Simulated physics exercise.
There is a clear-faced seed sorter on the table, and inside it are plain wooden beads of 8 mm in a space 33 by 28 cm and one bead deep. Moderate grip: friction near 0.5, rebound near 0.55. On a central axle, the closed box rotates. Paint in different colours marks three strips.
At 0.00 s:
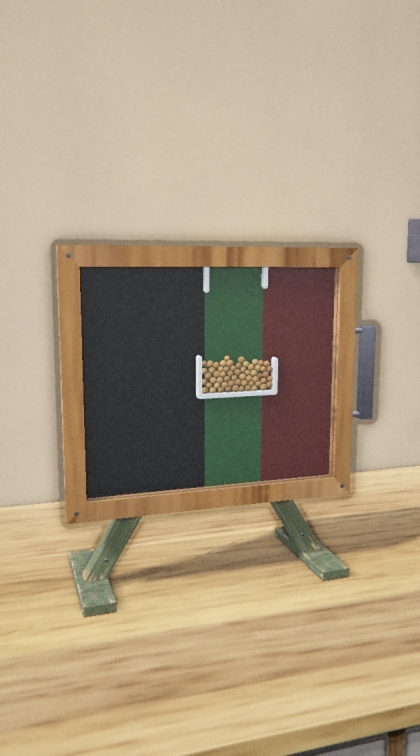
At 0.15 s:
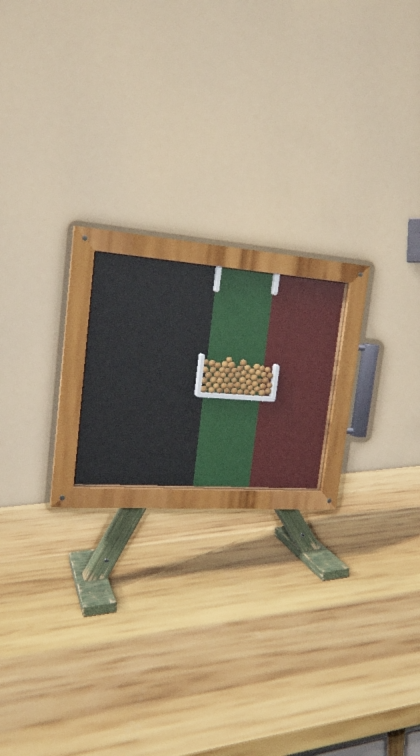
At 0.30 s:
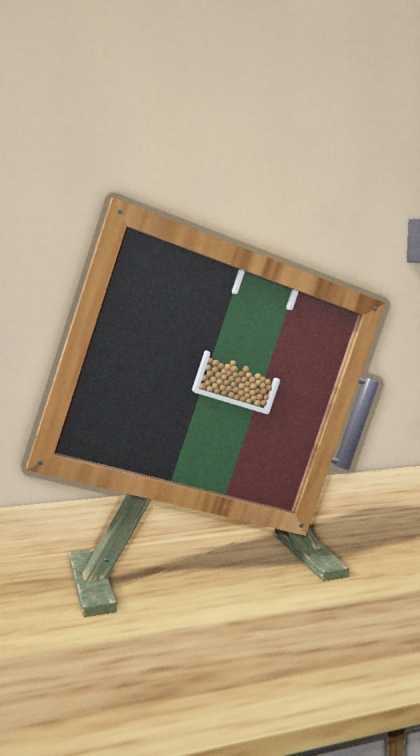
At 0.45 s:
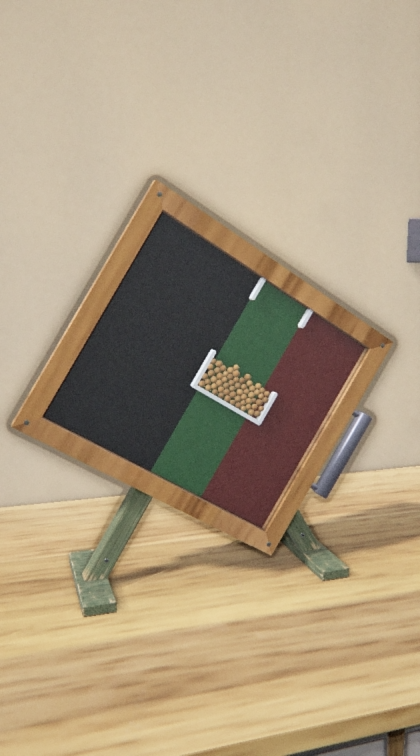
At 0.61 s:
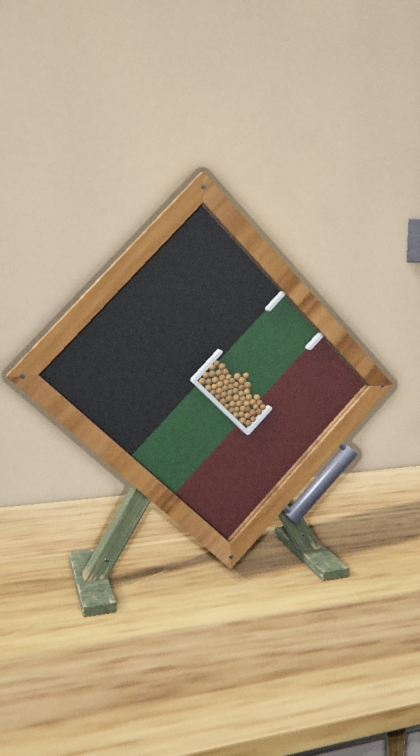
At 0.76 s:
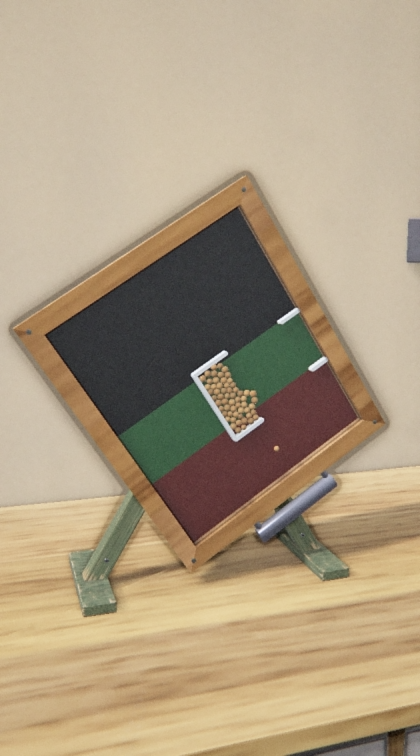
We see a wood-framed box with black, green and red bands rotate steadily clockwise on its stand, the small beads in its white tray shifting toward the lower right until one sits apart over the red band.
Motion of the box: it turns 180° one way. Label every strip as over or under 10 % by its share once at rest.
Red over, green under, black under 10 %.
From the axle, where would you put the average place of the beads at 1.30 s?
Position estimate: Right 3 cm, below 12 cm.
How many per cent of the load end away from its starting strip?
I'd say something like 90 percent.
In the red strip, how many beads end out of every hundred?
That comes to near 100 percent.
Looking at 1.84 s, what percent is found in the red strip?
Roughly 100 per cent.
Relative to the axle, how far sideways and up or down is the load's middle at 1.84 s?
Some 6 cm left and 16 cm below.
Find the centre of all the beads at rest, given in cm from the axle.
It lies close to 14 centimetres left and 10 centimetres below.
After 1.30 s, it stands 102° clockwise; the beads' middle is 3 cm right of and 12 cm below the centre; red 80 %, green 20 %.
After 1.84 s, it stands 147° clockwise; the beads' middle is 6 cm left of and 16 cm below the centre; red 100 %.
After 2.31 s, it stands 180° clockwise; the beads' middle is 14 cm left of and 10 cm below the centre; red 100 %.
All still by 2.8 s, it stands 180° clockwise; red 100 %, green 0 %, black 0 %.
